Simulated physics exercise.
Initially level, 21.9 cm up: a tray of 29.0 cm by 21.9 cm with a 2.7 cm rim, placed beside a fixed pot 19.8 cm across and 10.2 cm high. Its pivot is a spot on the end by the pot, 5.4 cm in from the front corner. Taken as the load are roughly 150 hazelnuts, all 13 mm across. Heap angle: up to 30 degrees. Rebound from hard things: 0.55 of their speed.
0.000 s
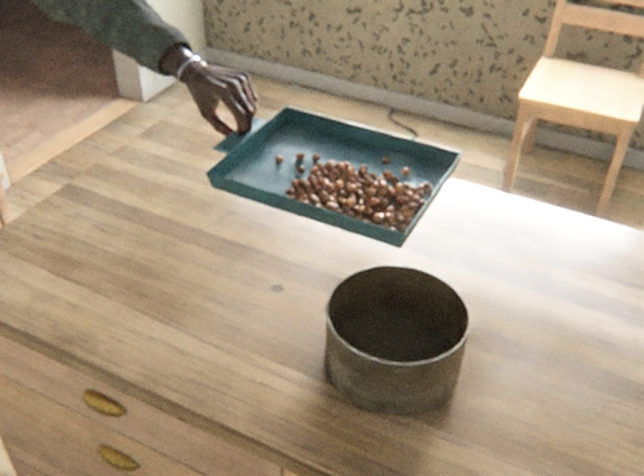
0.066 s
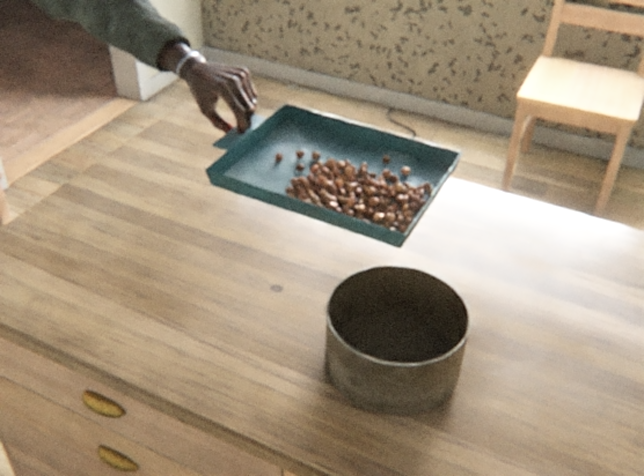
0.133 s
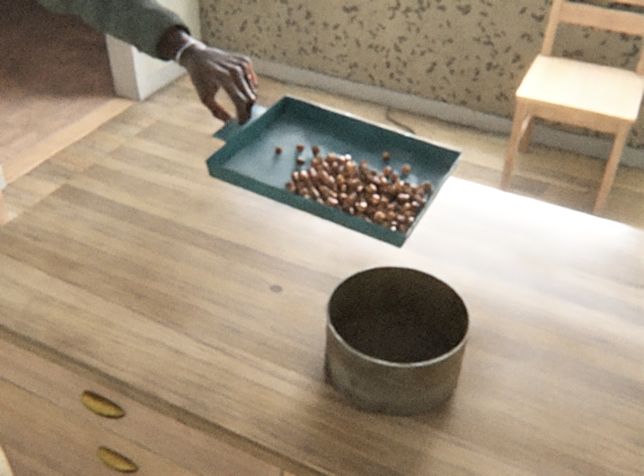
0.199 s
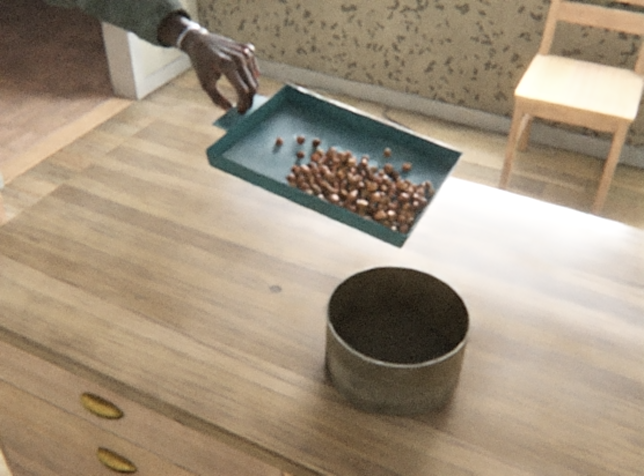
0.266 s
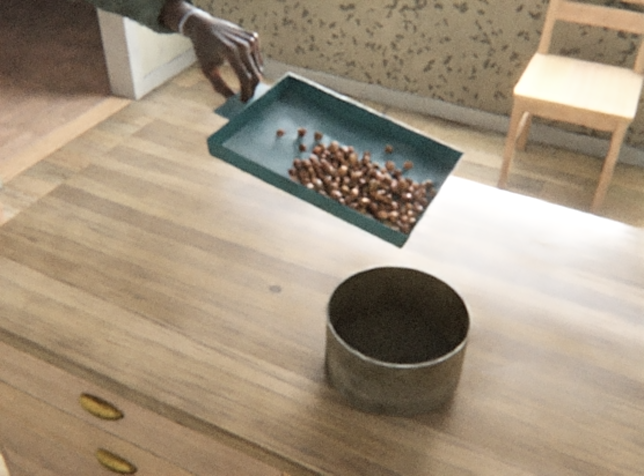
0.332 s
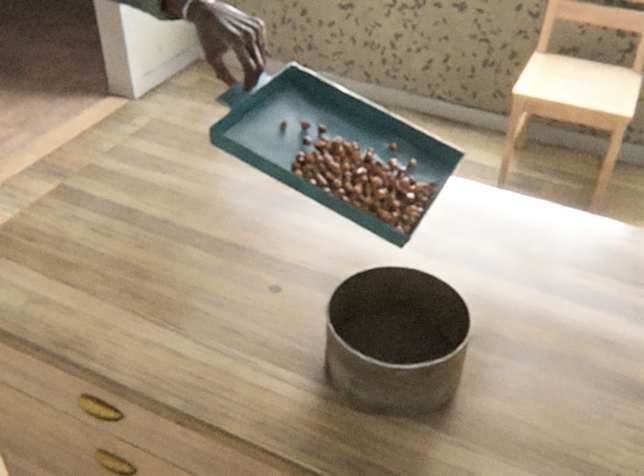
On a pale wooden tabletop, a hand reaching in from the upper left grips a shallow teal tray with a loose heap of brown nuts, near a round metal pot. The hand gradually raises its end, tilting the tray toward the lower right while the heap barely shifts.
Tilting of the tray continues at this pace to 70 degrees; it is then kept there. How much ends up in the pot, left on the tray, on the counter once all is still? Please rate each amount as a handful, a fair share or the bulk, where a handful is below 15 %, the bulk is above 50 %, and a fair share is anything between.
Pot: A handful; tray: The bulk; counter: A handful.
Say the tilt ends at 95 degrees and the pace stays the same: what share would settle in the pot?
Roughly 40 %.
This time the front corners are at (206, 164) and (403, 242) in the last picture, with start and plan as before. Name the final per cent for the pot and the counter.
Pot: 15, counter: 0.
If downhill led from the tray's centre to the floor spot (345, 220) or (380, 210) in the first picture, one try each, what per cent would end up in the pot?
About 5 and 10 per cent.
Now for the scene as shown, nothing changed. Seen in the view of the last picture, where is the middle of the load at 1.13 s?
By then the middle of the load sits around (413, 188).
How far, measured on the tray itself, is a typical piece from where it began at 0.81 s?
2 cm.
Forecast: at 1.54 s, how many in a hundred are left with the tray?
Close to 95 in a hundred parts of the load.
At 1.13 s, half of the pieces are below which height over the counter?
I'd say near 26 cm.
After 0.81 s, tilt 41 degrees; the tray holds 100 %, the pot 0 %.
After 1.13 s, tilt 59 degrees; the tray holds 95 %, the pot 0 %.
After 1.54 s, tilt 70 degrees; the tray holds 95 %, the pot 5 %.
By 2.6 s all is still; pot 5 %, tray 95 %, counter 5 %.
